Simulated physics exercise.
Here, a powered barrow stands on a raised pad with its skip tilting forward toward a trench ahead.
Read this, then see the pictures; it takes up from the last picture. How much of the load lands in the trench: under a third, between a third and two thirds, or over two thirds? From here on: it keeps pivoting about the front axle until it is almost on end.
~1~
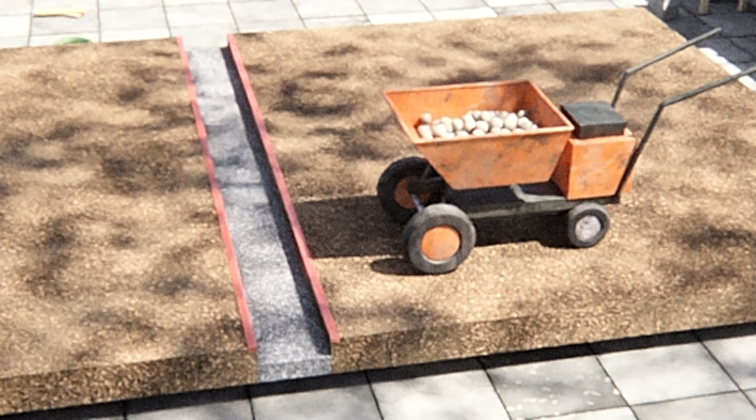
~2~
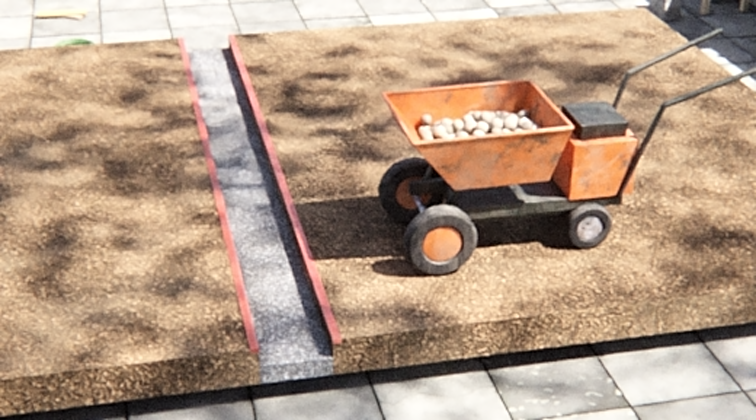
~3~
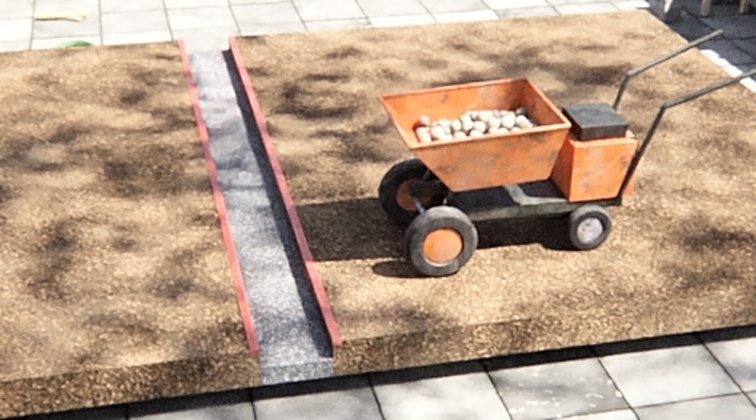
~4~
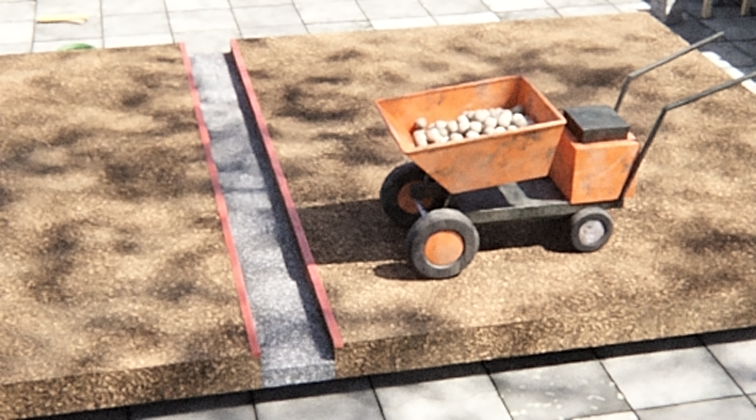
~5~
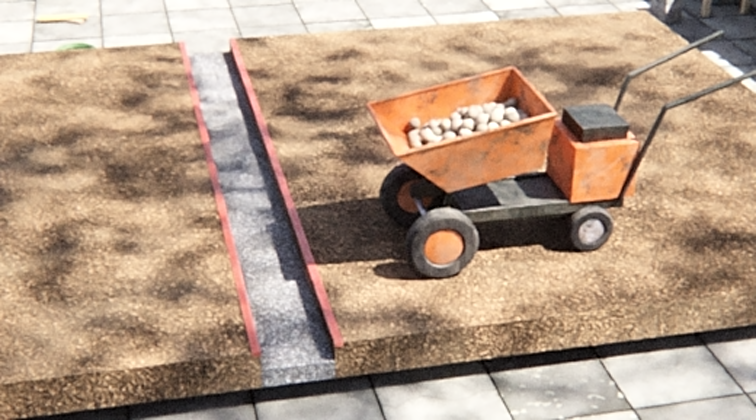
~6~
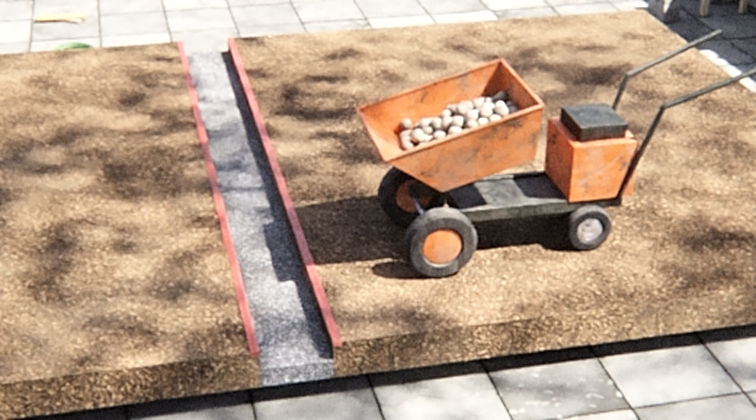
I'd say better than two thirds of it lands in the trench.
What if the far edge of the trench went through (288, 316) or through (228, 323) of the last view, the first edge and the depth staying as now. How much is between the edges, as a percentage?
Lab note: Case 1 around 50 %, case 2 100 %.
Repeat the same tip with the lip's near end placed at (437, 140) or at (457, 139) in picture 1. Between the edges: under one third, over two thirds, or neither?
Note - position 1: Over two thirds; position 2: In the middle band.
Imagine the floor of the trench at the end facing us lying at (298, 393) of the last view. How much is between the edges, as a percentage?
Something close to 100 per cent.
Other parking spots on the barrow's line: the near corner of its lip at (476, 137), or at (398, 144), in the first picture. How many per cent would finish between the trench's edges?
About 40 percent at the first place and about 90 percent at the second.
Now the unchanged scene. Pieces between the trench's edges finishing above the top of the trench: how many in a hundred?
Roughly 25 %.
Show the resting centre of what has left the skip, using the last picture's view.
The centre comes to rest near (271, 267).
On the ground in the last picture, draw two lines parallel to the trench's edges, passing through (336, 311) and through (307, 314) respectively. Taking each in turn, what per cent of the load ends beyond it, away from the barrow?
Estimate, first then second: 100 %, 80 %.
Soon after the last picture, skip tipped steeply; all in the skip.
A little later, skip tipped right over; most in the skip; a stray few short of the trench; about a quarter in or heaped over the trench; a stray few falling.
Later still, skip tipped right over; a stray few in the skip; a stray few short of the trench; most in or heaped over the trench; a small part beyond it.
At rest, skip tipped right over; a small part short of the trench; most in or heaped over the trench; a small part beyond it.
